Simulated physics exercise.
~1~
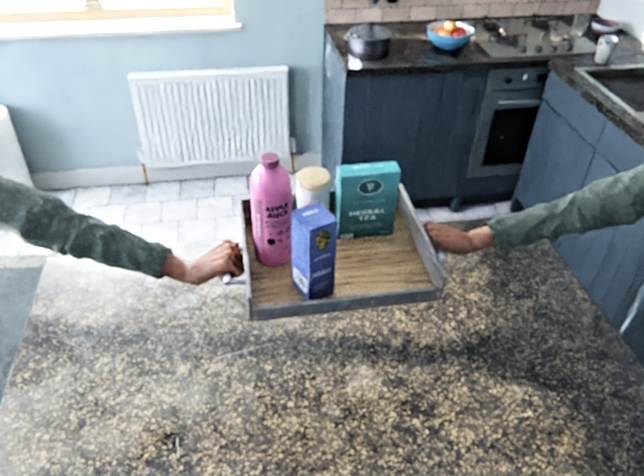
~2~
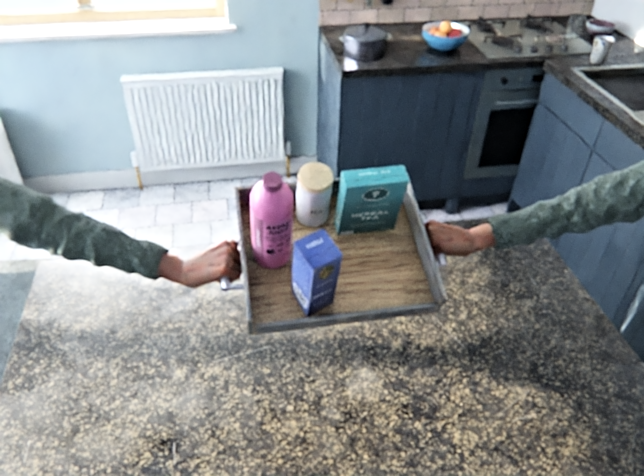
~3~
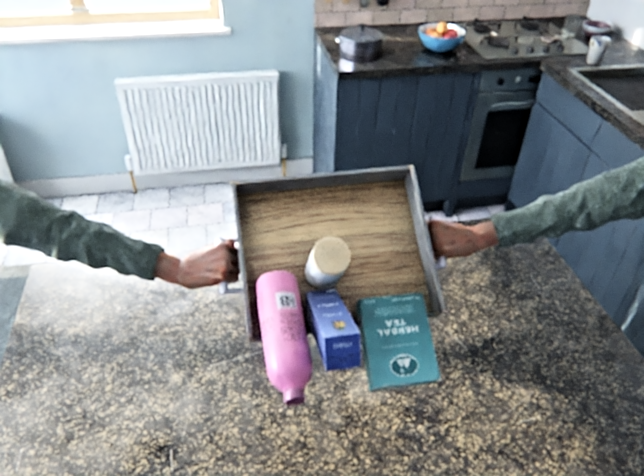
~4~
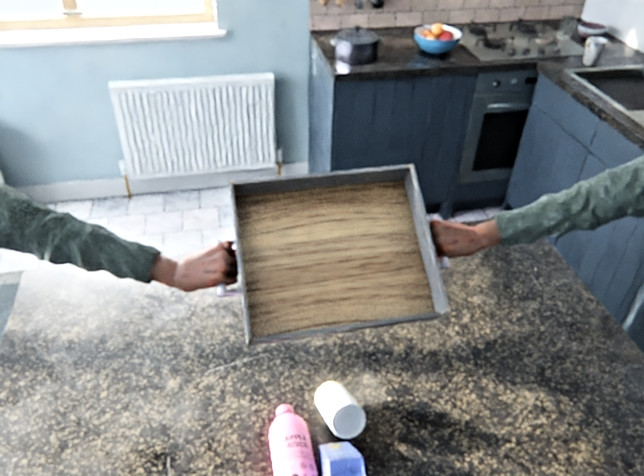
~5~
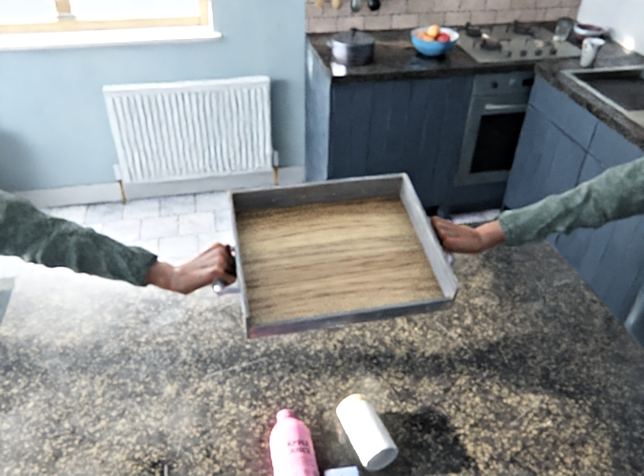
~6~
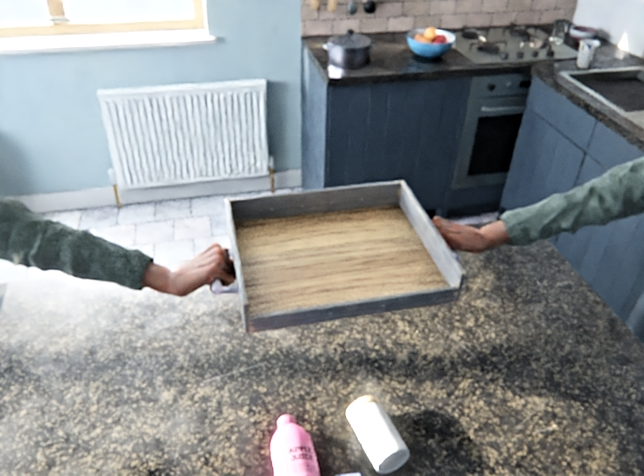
A kitchen with blue cabinets, a white radiator and a speckled dark stone counter is seen from above the counter. Two hands in green sleeves hold a grey-walled, wood-bottomed tray carrying a pink bottle at left, a white jar behind a blue carton, and a turquoise packet at right. The hands tilt the near side down, and the items begin to lean. The bottle, carton and packet topple over the low near wall, and the white jar follows them out. The hands bring the tray back towards level, empty, while the pink bottle and white jar lie on the counter below.
